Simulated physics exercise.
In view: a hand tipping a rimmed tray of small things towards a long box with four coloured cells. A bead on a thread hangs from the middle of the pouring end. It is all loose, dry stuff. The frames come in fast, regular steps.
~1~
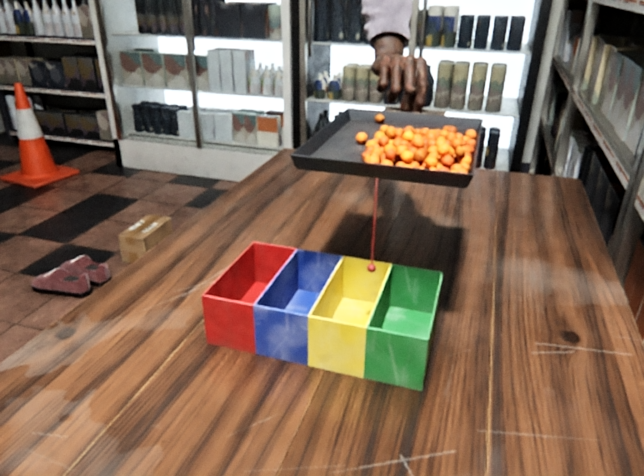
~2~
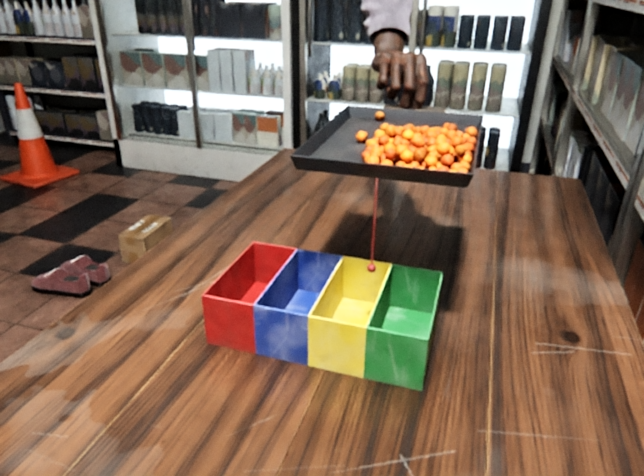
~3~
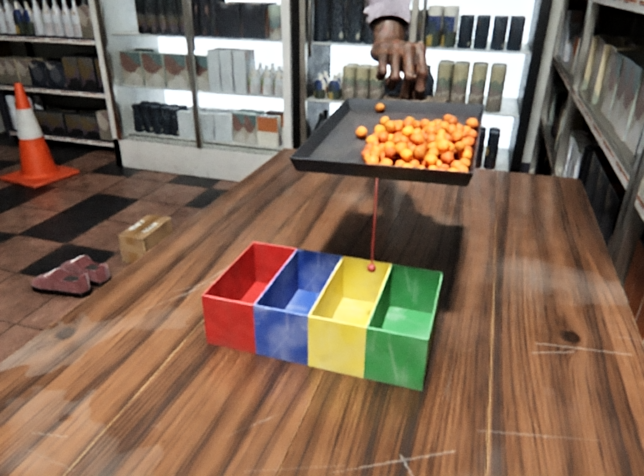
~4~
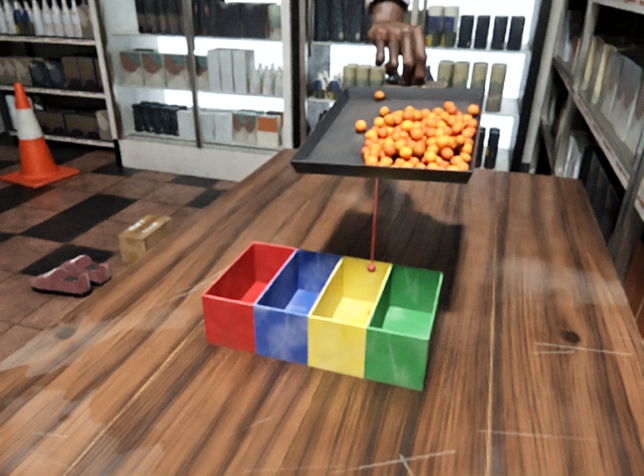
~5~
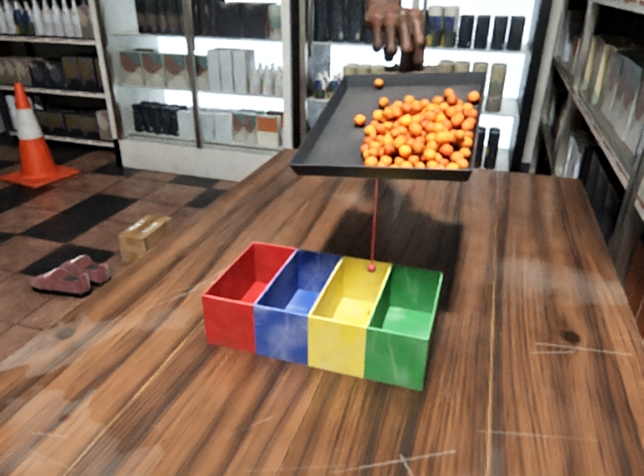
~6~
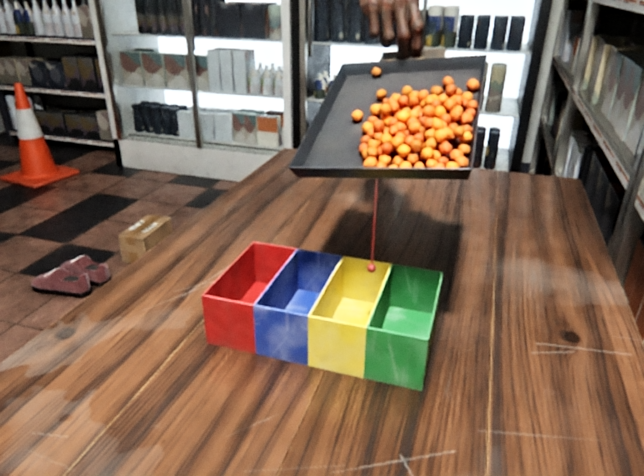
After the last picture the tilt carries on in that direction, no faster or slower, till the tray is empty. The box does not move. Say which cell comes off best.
Most goes to the blue cell.
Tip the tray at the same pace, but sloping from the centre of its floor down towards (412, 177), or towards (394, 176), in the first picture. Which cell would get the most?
The first try: The green one. The second: The green cell.
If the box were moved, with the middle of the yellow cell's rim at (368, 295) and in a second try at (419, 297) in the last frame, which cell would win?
One: The blue one. Two: The cell in red.
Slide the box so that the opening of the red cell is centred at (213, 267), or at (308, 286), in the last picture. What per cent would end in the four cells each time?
Near 90 % and 80 %.
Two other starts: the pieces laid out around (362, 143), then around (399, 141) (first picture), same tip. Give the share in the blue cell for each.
The first gives 50 %, the second 50 %.
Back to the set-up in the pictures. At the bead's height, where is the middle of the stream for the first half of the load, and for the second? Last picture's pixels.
Early half (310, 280), late half (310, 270).
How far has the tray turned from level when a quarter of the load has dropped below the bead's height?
At some 75 degrees.
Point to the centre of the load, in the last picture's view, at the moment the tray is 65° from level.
At about (361, 158).
Soon after the last picture, tray tipped steeply; most on the tray; a stray few in the blue cell; a stray few in the yellow cell; a stray few in the red cell; about a quarter falling or outside the box.
A little later, tray tipped past a quarter turn; a small part on the tray; about a third in the blue cell; about a quarter in the yellow cell; a small part in the red cell; a small part in the green cell; about a quarter falling or outside the box.
Later still, tray tipped past a quarter turn; about half in the blue cell; about a third in the yellow cell; a small part in the red cell; a small part in the green cell; a stray few falling or outside the box.
At rest, tray tipped past a quarter turn; about half in the blue cell; about a third in the yellow cell; a small part in the red cell; a small part in the green cell; a stray few outside the box.
